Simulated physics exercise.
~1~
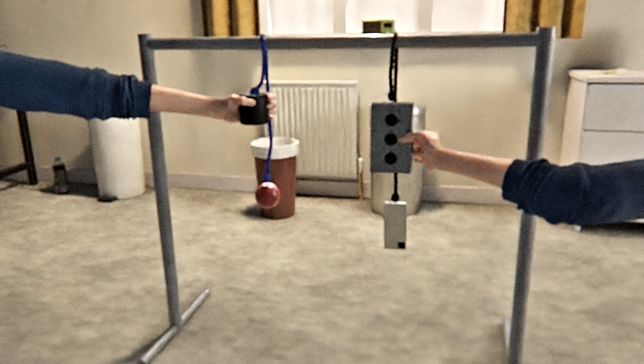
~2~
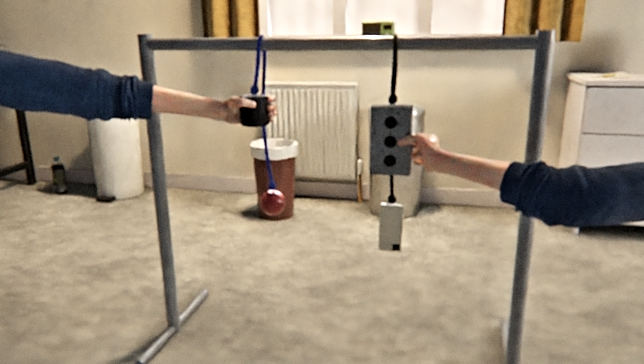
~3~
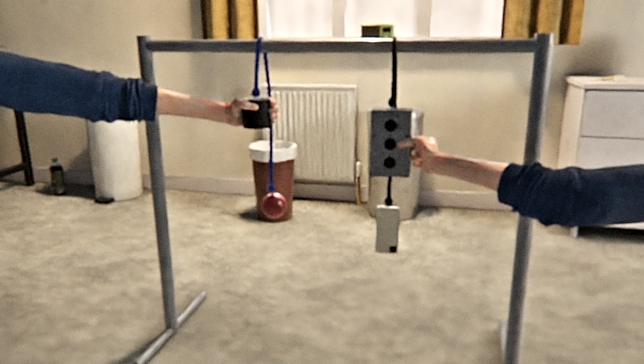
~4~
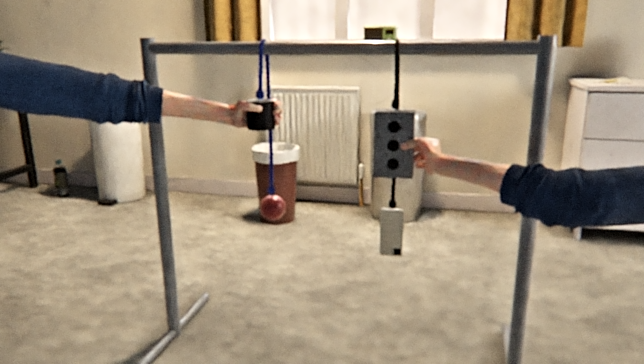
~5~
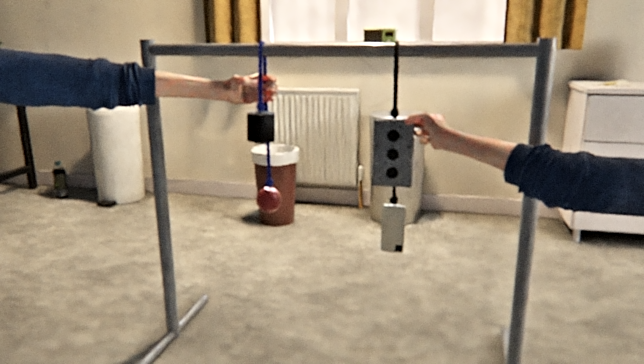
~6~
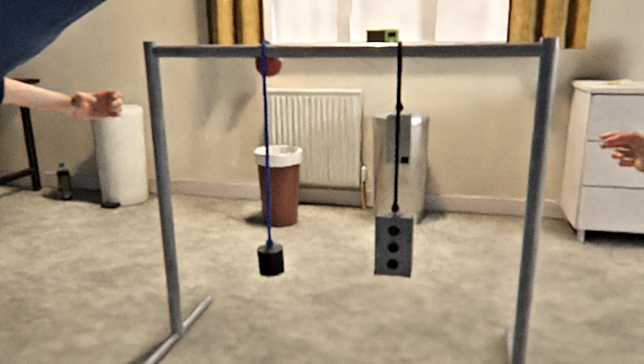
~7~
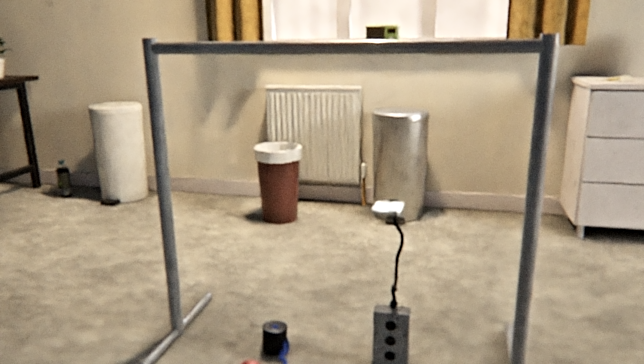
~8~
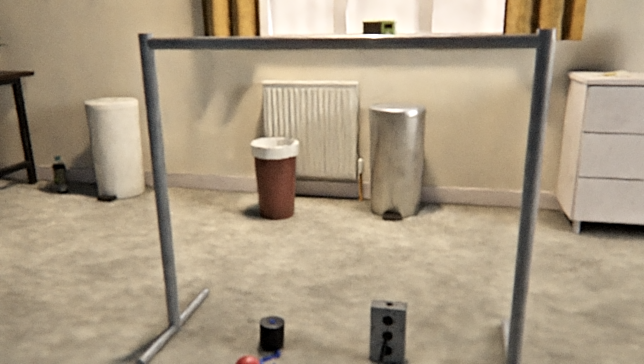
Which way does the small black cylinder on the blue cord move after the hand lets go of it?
The black cylinder moves down, dropping from below the bar to the floor.
